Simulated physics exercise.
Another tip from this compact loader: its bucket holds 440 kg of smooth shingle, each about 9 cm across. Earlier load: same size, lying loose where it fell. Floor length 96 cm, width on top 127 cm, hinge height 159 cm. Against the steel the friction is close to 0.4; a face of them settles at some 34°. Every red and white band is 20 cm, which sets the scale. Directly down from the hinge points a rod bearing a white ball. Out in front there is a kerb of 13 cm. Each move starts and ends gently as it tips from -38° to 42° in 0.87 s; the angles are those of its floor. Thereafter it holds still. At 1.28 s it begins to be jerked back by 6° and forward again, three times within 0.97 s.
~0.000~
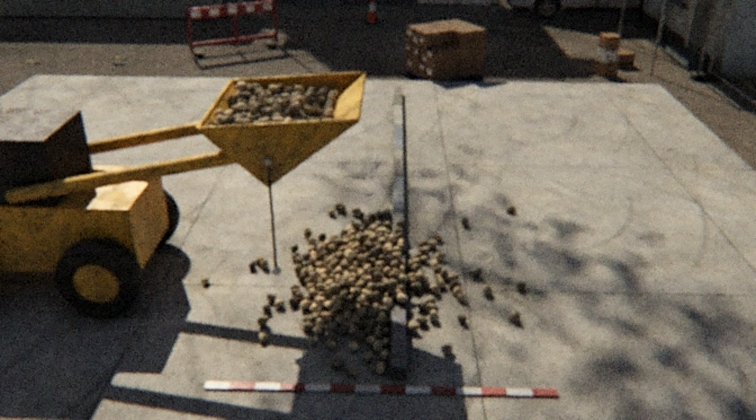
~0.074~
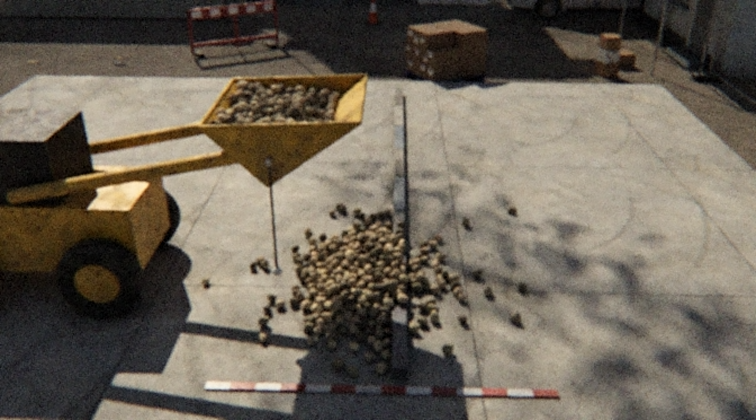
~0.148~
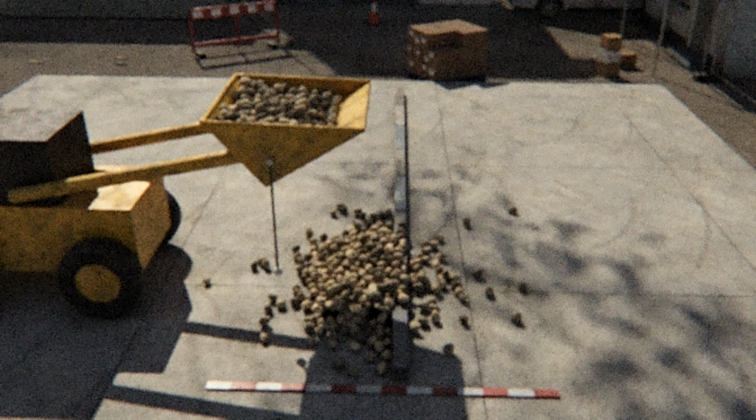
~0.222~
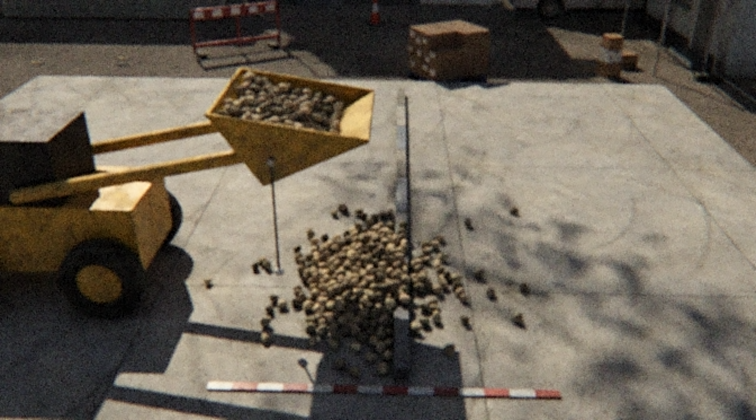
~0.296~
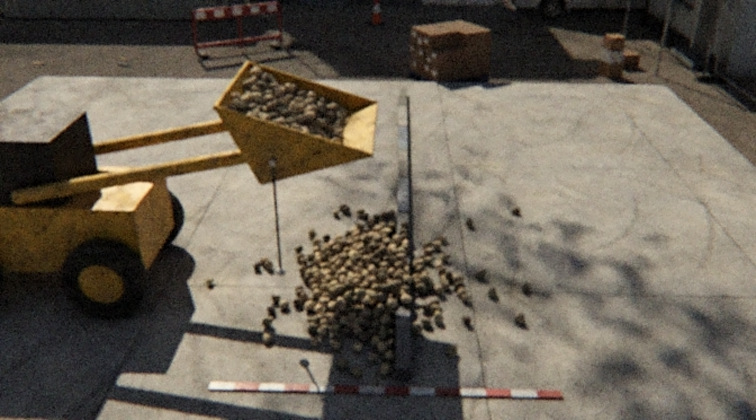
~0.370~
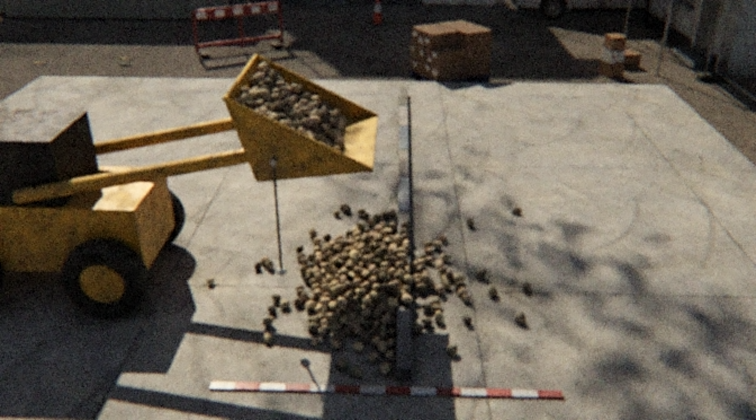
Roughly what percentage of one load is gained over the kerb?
Roughly 63 per cent.
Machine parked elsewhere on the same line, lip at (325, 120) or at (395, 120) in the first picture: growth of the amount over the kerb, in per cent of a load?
Around 30 percent, then around 95 percent.
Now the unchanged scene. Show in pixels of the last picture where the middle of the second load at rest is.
They end up centred around (429, 279).
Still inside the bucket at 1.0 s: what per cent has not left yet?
Some 65 %, roughly, is held.
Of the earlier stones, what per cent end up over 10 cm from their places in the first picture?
Roughly 20 per cent of them.
After 0.6 s the floor is at 29°; in per cent of one load, 100 in the bucket, 91 on this side of the kerb, 9 over the kerb; the foremost stones are at (493, 274).
After 1.0 s the floor is at 42°; in per cent of one load, 67 in the bucket, 124 on this side of the kerb, 9 over the kerb; the foremost stones are at (493, 274).
After 2.7 s the floor is at 42°; in per cent of one load, 0 in the bucket, 128 on this side of the kerb, 72 over the kerb; the foremost stones are at (639, 277).
After 5.5 s the floor is at 42°; in per cent of one load, 0 in the bucket, 127 on this side of the kerb, 72 over the kerb; the foremost stones are at (641, 277). Net gain over the kerb, 63.
